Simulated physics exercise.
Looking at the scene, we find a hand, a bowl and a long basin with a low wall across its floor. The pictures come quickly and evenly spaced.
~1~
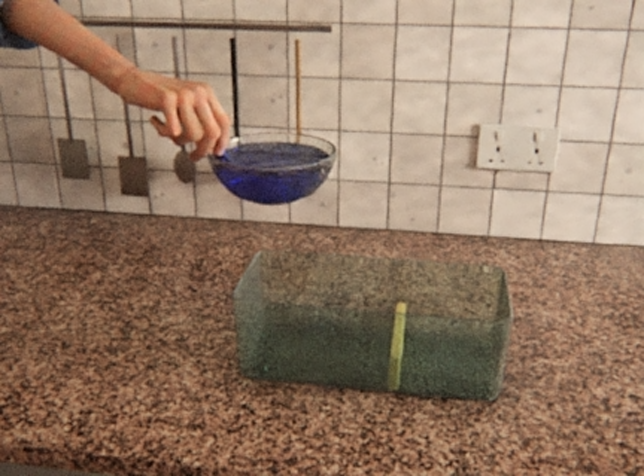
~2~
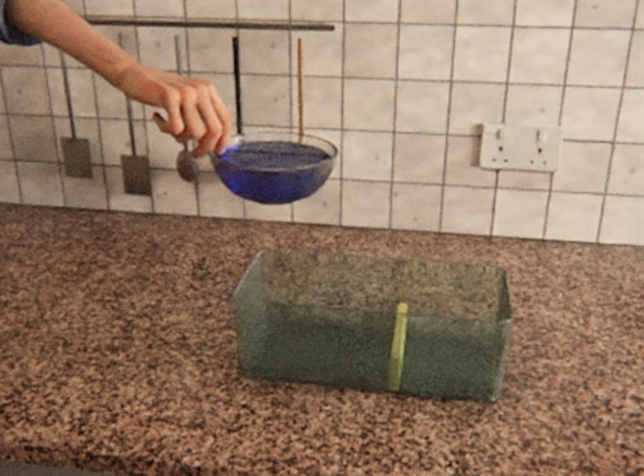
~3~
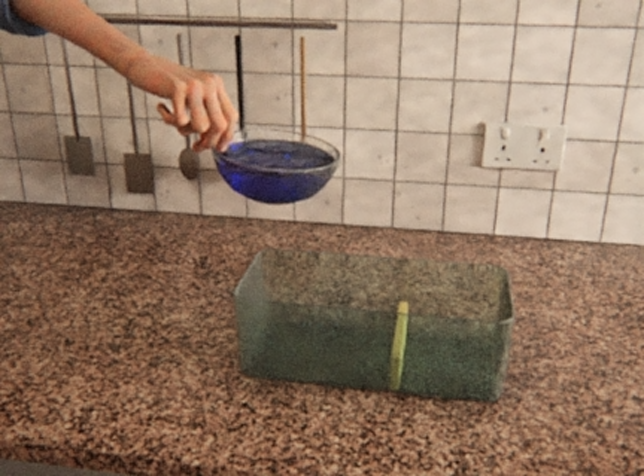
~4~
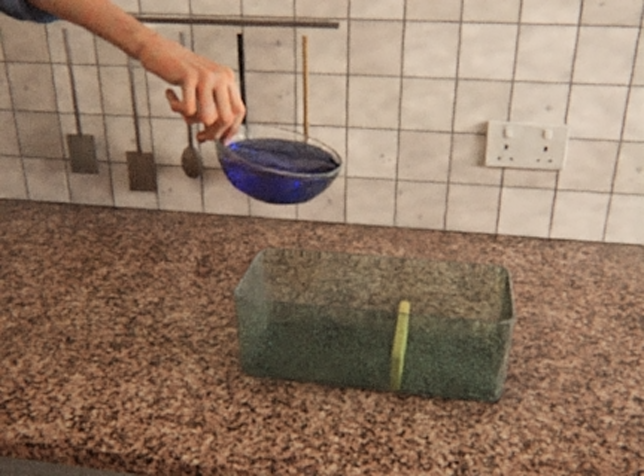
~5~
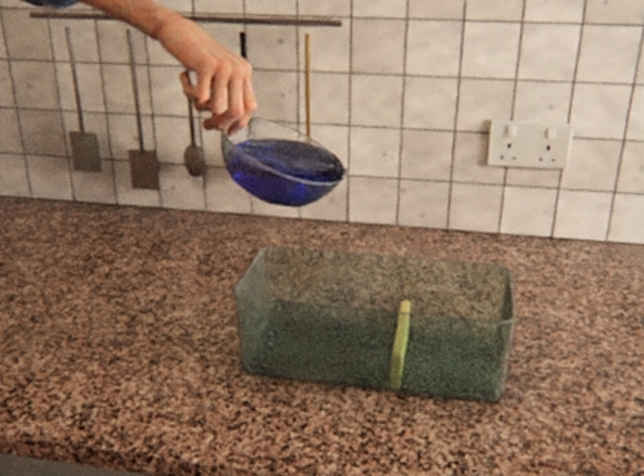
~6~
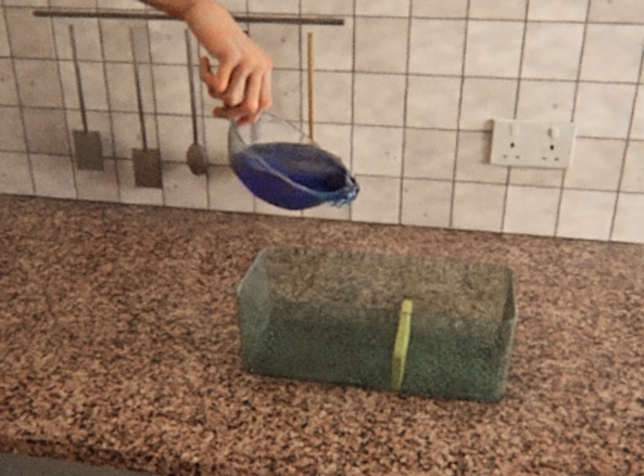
On a speckled kitchen counter, a hand held a glass bowl of blue liquid above a long clear basin, then tilted it steadily to the right until some liquid began to run over the edge.
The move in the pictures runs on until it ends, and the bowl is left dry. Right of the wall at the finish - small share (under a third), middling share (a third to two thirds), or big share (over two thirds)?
Small.
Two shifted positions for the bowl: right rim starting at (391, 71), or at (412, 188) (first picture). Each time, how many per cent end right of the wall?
You'd get around 70 per cent and then around 80 per cent.
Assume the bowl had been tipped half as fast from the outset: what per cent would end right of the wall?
Around 20 in a hundred.
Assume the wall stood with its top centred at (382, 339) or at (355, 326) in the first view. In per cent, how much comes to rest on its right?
About 40 per cent on the first try, and 75 per cent on the second.
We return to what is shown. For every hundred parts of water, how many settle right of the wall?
Close to 10 per cent.
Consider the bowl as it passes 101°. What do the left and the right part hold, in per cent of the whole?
Left 70, right 5.
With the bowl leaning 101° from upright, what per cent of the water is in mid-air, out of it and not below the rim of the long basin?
Somewhere around 20 per cent of it.
A moment on, the bowl is tipped right over and 2 per cent is still to pour, 72 is left of the wall and 6 right of it.
Next, the bowl is tipped right over and 0 per cent is still to pour, 86 is left of the wall and 8 right of it.
Then the bowl is tipped right over and 0 per cent is still to pour, 87 is left of the wall and 9 right of it.
Later the bowl is tipped right over and 0 per cent is still to pour, 87 is left of the wall and 9 right of it.
In the end 87 per cent lies left of the wall, 9 right of it and 4 outside.
